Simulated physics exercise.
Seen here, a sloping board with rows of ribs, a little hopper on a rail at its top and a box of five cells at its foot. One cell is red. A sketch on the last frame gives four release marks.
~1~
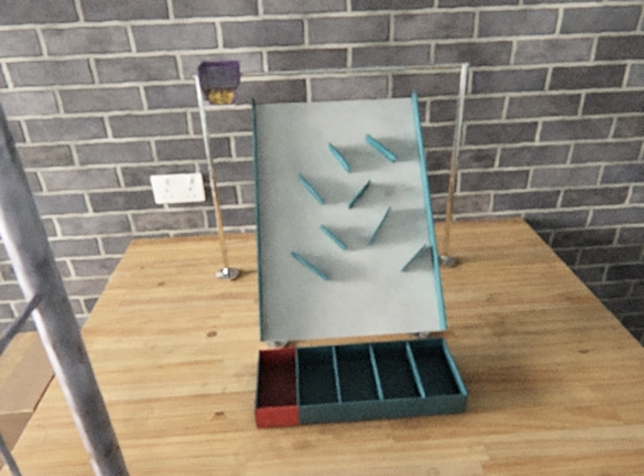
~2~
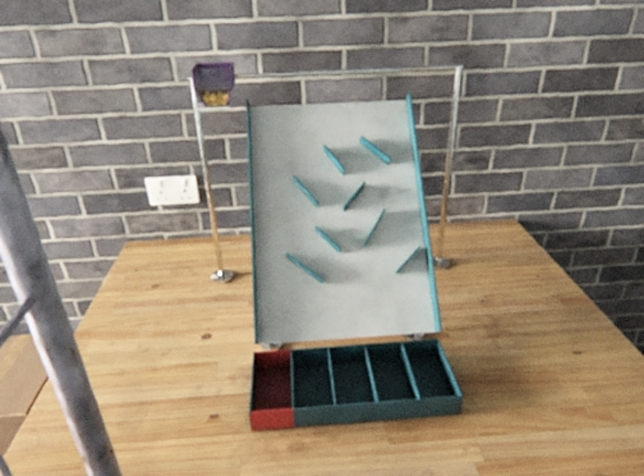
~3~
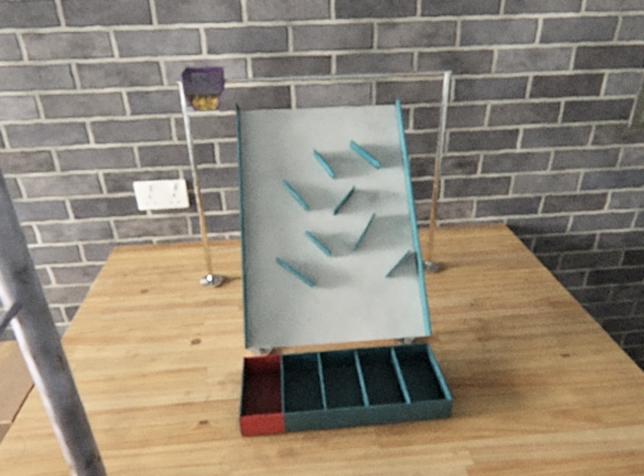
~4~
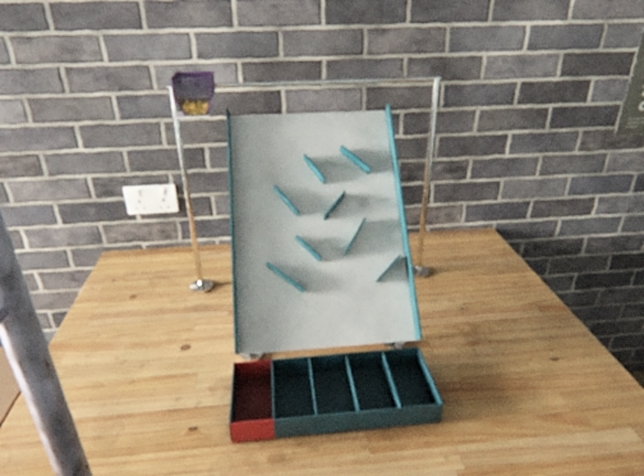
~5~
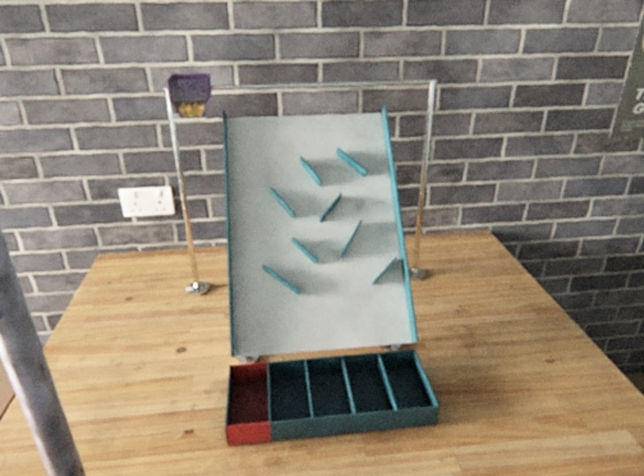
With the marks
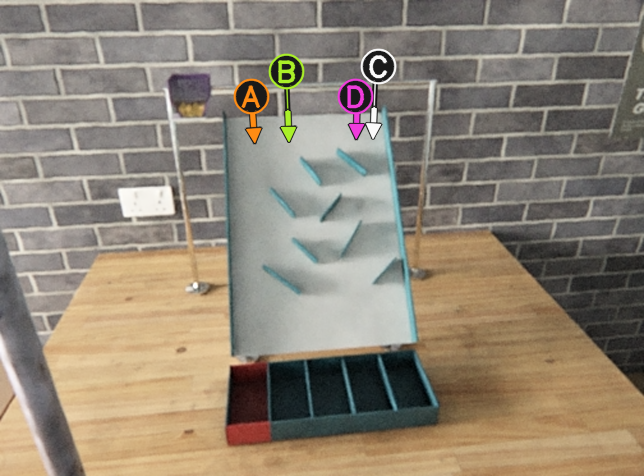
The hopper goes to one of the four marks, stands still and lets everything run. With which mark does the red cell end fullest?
Use mark A.
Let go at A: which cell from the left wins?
It is the first one.
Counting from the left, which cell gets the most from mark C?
It is the third one.
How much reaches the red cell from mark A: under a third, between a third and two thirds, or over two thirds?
Mark A gives between a third and two thirds.
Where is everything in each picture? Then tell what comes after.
The first picture shows hopper (222, 95), puffed corn balls, door shut.
The second picture shows ribs (324, 145) to (344, 170), (361, 136) to (391, 159), (294, 176) to (318, 203).
The third picture shows ribs (335, 211) to (355, 186), (306, 230) to (330, 253), (355, 248) to (375, 213).
The fourth picture shows ribs (267, 263) to (305, 290), (378, 280) to (400, 255).
The fifth picture shows red cell (248, 433), number 1 of 5 from the left.
On the marked copy, mark A meets the board at (254, 137); mark B meets the board at (288, 136); mark C meets the board at (373, 133); mark D meets the board at (356, 133).
With A, roughly half in the red cell, roughly a third in other cells, just a few outside the box.
With B, about a tenth in the red cell, almost all in other cells.
With C, not one piece in the red cell, almost all in other cells, about a tenth outside the box.
With D, not one piece in the red cell, every piece in other cells.
